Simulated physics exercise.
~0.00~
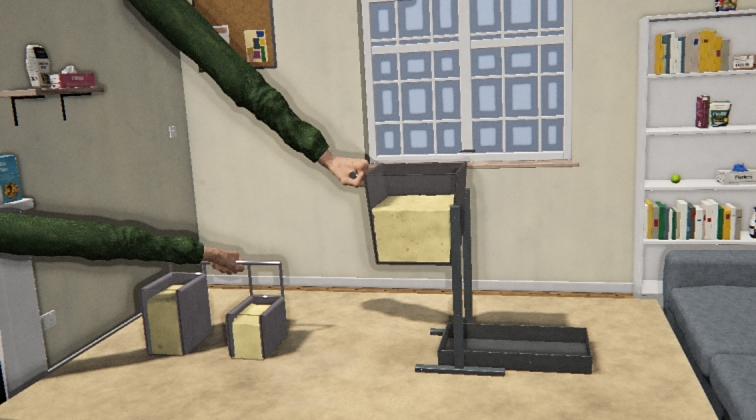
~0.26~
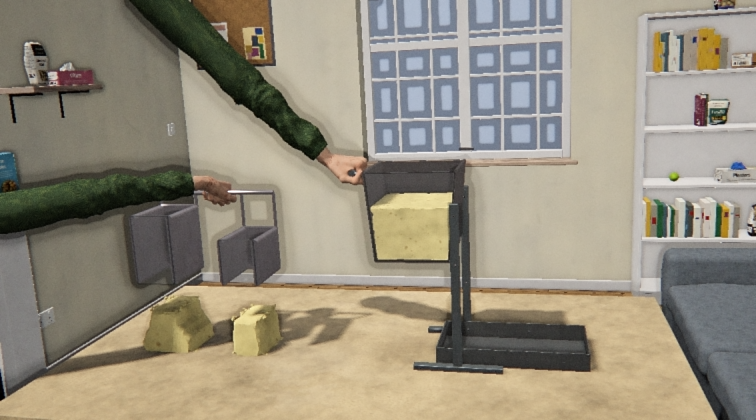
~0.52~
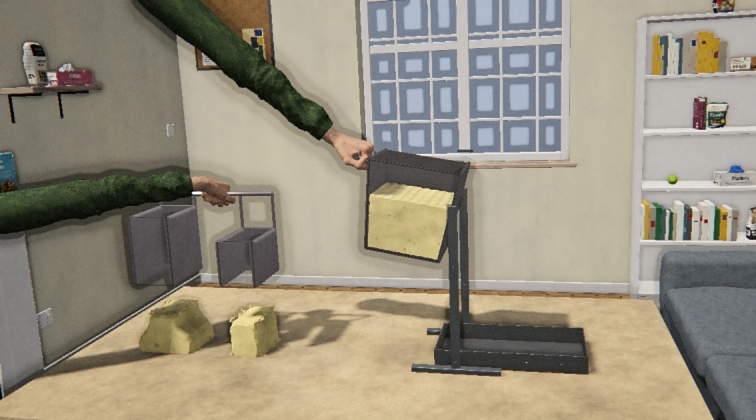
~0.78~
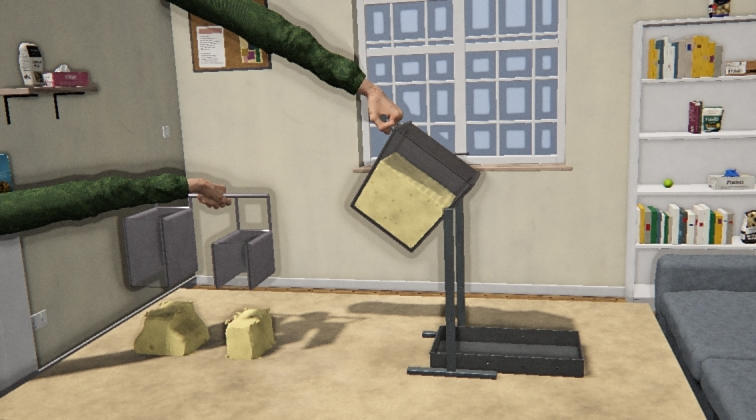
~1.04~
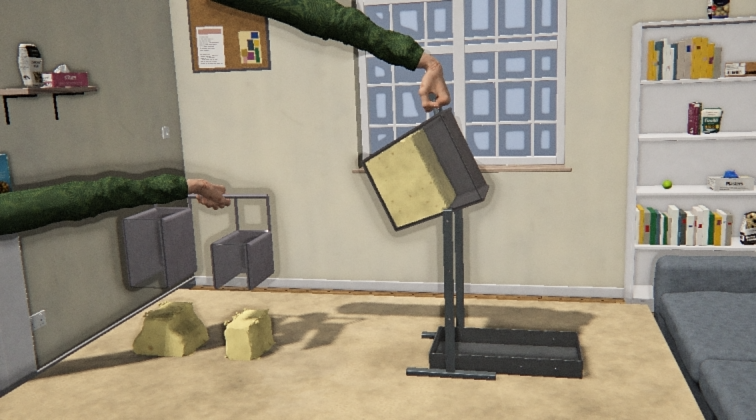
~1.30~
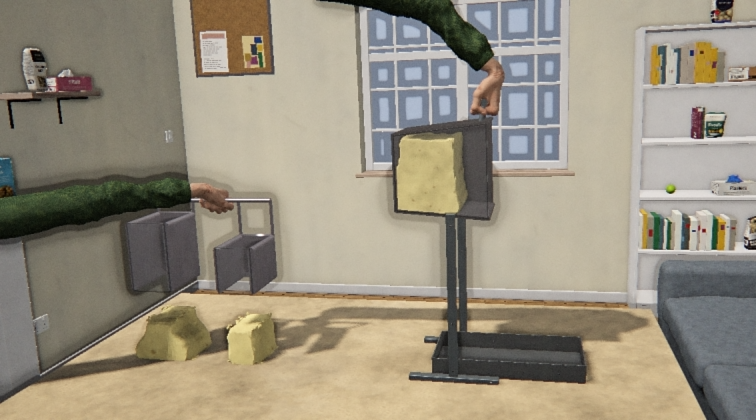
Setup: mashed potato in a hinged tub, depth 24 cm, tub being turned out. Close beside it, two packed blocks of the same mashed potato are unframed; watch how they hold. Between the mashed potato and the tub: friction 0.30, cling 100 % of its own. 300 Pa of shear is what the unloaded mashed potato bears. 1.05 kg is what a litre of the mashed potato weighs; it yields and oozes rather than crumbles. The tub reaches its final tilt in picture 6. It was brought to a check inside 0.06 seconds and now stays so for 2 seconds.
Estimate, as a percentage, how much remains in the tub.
Roughly 68 per cent remains.
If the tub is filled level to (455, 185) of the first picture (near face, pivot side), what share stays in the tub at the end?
Roughly 45 per cent would still be in the tub at the end.
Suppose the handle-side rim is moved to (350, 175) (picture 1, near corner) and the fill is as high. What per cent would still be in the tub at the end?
Near 55 per cent.
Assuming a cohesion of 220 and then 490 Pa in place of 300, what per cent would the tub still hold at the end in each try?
Respectively 60 % and 100 %.
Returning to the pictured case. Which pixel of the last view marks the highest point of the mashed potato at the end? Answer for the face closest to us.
Peak location: Approx. (416, 177).
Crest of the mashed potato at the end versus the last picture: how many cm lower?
Roughly 10 cm.
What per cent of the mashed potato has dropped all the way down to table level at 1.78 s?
At that moment, near 0 % is down.
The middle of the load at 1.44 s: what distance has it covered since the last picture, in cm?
About 4 cm.
By 1.44 s, the tub is at 89 degrees and holds 100 %.
By 1.61 s, the tub is at 89 degrees and holds 88 %.
By 1.78 s, the tub is at 89 degrees and holds 72 %.
By 1.95 s, the tub is at 89 degrees and holds 69 %.
By 3.30 s, at the end, the tub is at 89 degrees and holds 68 %.
